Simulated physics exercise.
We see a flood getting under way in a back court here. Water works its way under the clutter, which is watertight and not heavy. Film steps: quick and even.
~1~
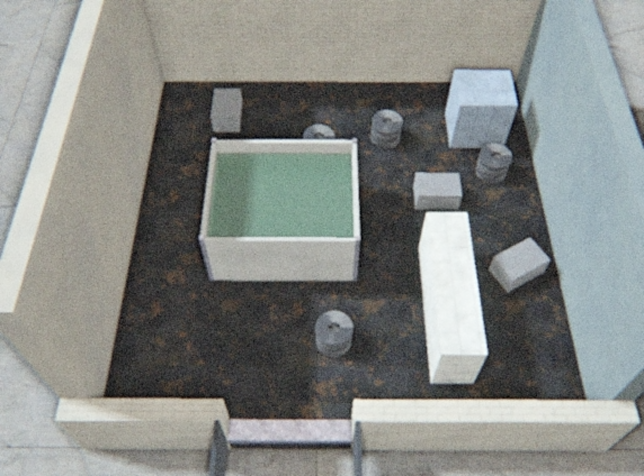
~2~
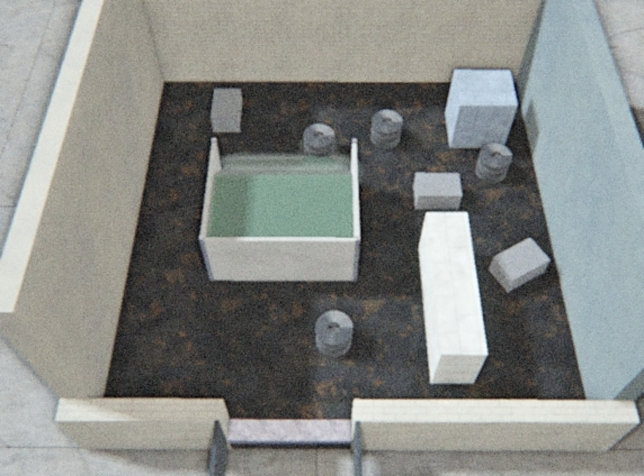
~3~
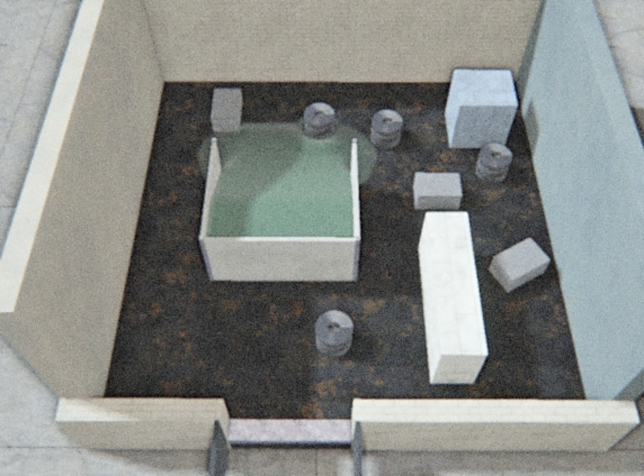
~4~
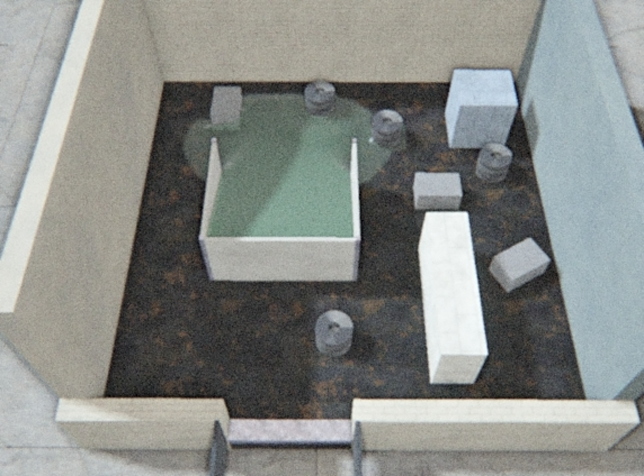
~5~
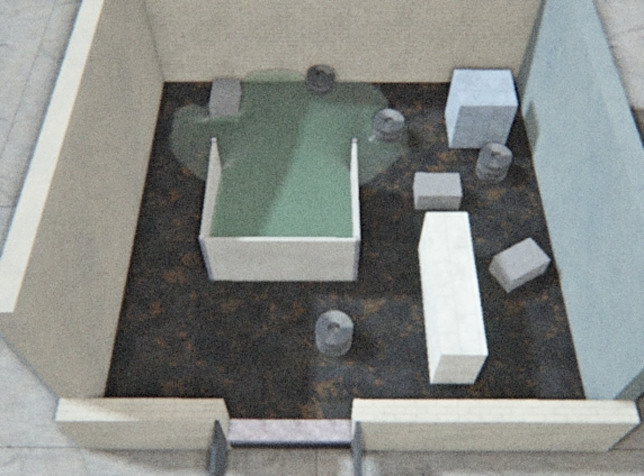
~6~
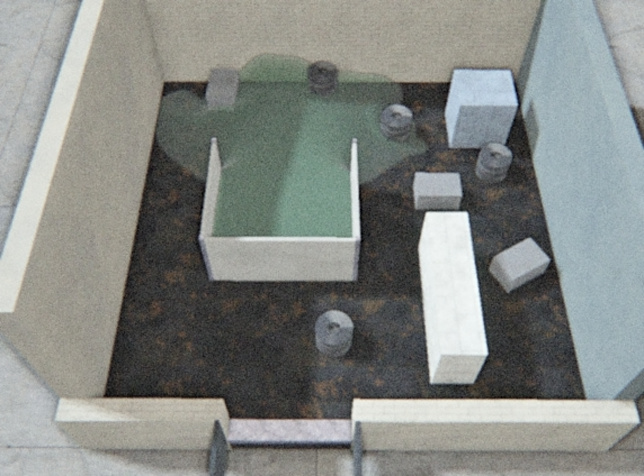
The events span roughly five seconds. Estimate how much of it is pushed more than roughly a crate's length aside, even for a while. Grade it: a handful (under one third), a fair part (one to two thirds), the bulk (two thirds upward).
The bulk.
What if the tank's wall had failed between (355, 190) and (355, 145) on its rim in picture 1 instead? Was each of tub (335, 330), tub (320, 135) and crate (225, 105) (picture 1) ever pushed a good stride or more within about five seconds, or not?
One after another: Never gets that far, then never gets that far, then never gets that far.
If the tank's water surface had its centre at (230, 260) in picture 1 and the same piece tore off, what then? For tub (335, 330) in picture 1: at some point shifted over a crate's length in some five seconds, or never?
Put simply: It didn't get there.
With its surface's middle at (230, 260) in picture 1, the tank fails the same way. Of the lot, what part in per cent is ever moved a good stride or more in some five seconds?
I make it 90 per cent.
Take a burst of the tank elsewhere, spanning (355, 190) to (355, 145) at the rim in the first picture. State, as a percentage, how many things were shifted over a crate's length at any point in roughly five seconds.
It comes out at roughly 60 per cent.
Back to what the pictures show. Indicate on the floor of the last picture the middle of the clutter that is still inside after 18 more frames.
I'd say roughly (417, 221).
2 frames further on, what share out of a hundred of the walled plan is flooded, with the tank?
Some 35 per cent.
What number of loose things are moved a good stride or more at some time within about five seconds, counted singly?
Count: 6.
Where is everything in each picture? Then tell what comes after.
The first frame shows a tub at (319, 136), on the bottom; a crate at (226, 103) rests on the ground; 0 of 7 have shifted.
The second frame shows a tub at (319, 135) rests on the ground; a crate at (226, 103) rests on the ground; 0 of 7 have shifted.
The third frame shows a tub at (319, 114), on the bottom, a stride from its start; a crate at (226, 103), on the bottom; 1 of 7 have shifted.
The fourth frame shows a tub at (320, 91), on the bottom, a stride from its start; a crate at (226, 101), on the bottom, close to its start; 1 of 7 have shifted.
The fifth frame shows a tub at (321, 74), on the bottom, a stride from its start; a crate at (224, 93), on the bottom, close to its start; 2 of 7 have shifted.
The sixth frame shows a tub at (323, 71), afloat, a stride from its start; a crate at (222, 82) rests on the ground, a stride from its start; 3 of 7 have shifted.
A moment on, 3 of 7 are well off their spots; 1 afloat.
Next, 3 of 7 are well off their spots; 3 afloat.
Later, 4 of 7 are well off their spots; 3 afloat.
In the end, 6 of 7 are well off their spots, and 6 have been at some point; 4 afloat.
